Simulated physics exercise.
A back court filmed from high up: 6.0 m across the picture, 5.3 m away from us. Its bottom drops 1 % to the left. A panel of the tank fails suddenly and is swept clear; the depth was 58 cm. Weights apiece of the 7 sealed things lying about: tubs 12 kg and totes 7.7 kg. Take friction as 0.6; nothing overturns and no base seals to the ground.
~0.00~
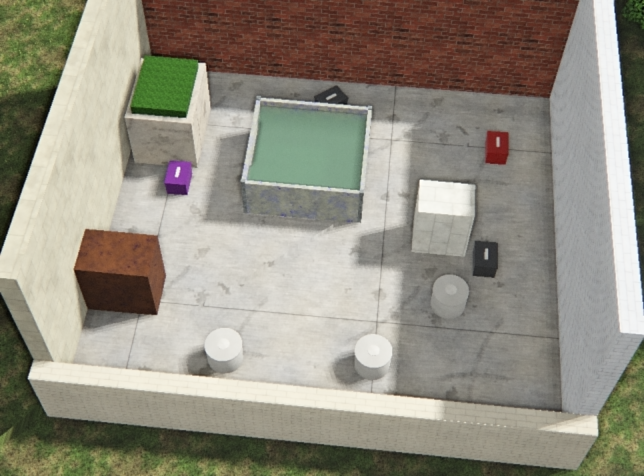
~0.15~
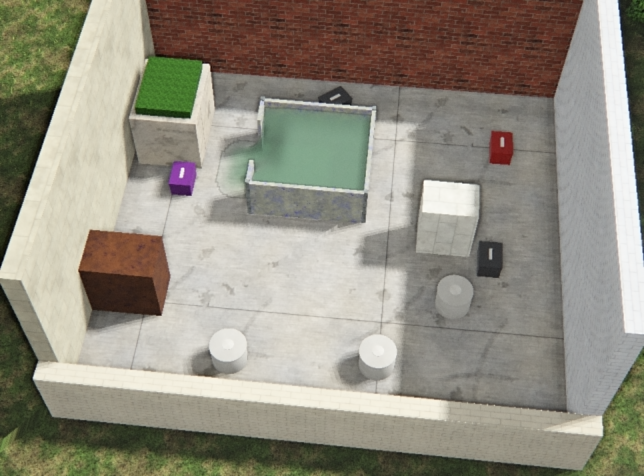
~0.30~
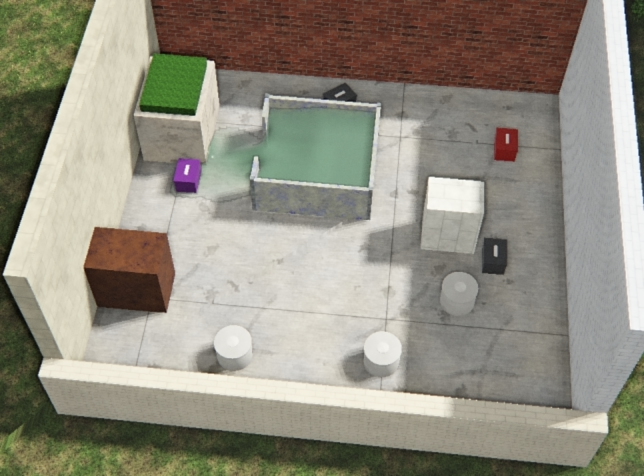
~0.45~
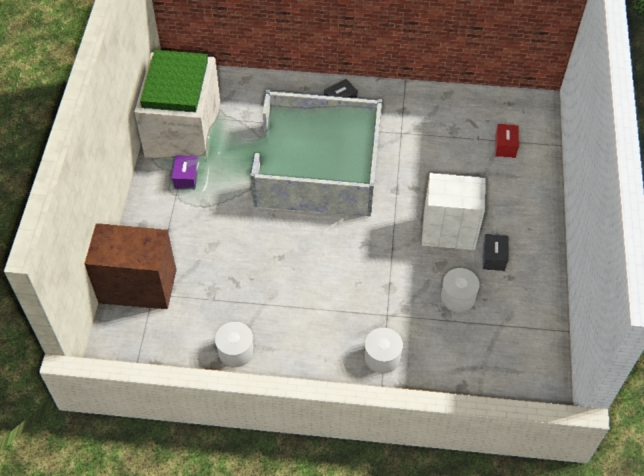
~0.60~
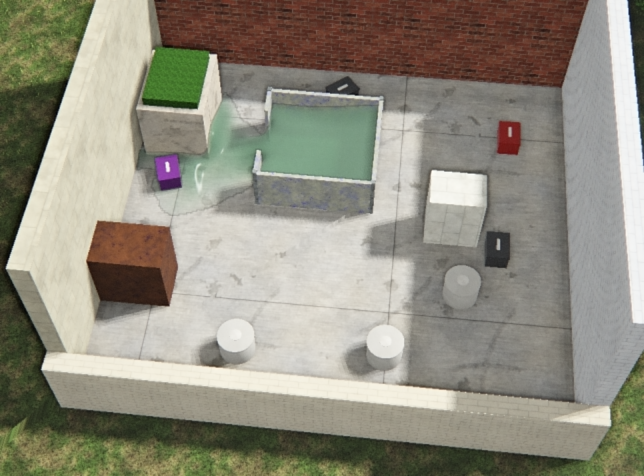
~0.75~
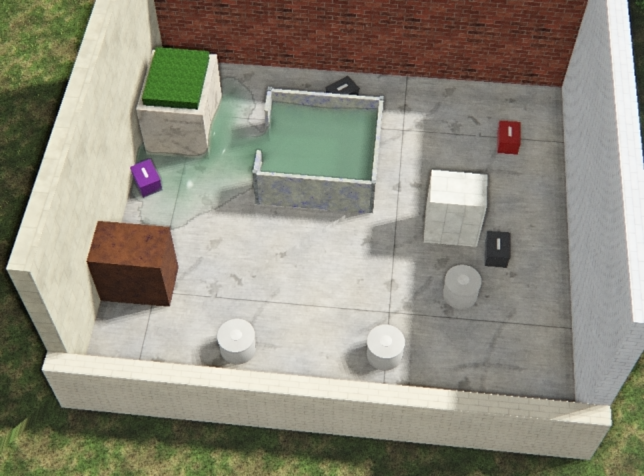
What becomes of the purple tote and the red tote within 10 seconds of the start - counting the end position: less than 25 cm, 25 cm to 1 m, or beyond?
Purple tote travels far; red tote holds its place.
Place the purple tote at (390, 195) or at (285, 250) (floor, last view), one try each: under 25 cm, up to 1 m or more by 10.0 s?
In turn: It barely shifts; it slides a little.
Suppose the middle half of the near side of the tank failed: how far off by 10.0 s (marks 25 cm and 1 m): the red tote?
In that case the red tote holds its place.
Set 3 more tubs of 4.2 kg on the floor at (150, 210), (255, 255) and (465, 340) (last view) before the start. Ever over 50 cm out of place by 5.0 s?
In turn: Past it, more, less.
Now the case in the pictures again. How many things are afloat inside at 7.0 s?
At that moment 0.
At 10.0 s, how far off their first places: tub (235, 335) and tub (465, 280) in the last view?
In that order: 0 cm, 0 cm.
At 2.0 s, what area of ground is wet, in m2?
Some 8.5 m2.
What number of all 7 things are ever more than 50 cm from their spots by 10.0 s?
2 of them.
After 2.0 s the purple tote is near (141, 229), 1.3 m from its start, afloat; the red tote is near (510, 132), 0.0 m from its start, aground; 1 afloat.
After 4.5 s the purple tote is near (331, 230), 2.2 m from its start, aground; the red tote is near (510, 132), 0.0 m from its start, aground; 0 afloat.
After 7.0 s the purple tote is near (339, 232), 2.3 m from its start, aground; the red tote is near (510, 132), 0.0 m from its start, aground; 0 afloat.
After 10.0 s the purple tote is near (339, 232), 2.3 m from its start, aground; the red tote is near (510, 132), 0.0 m from its start, aground; 0 afloat.
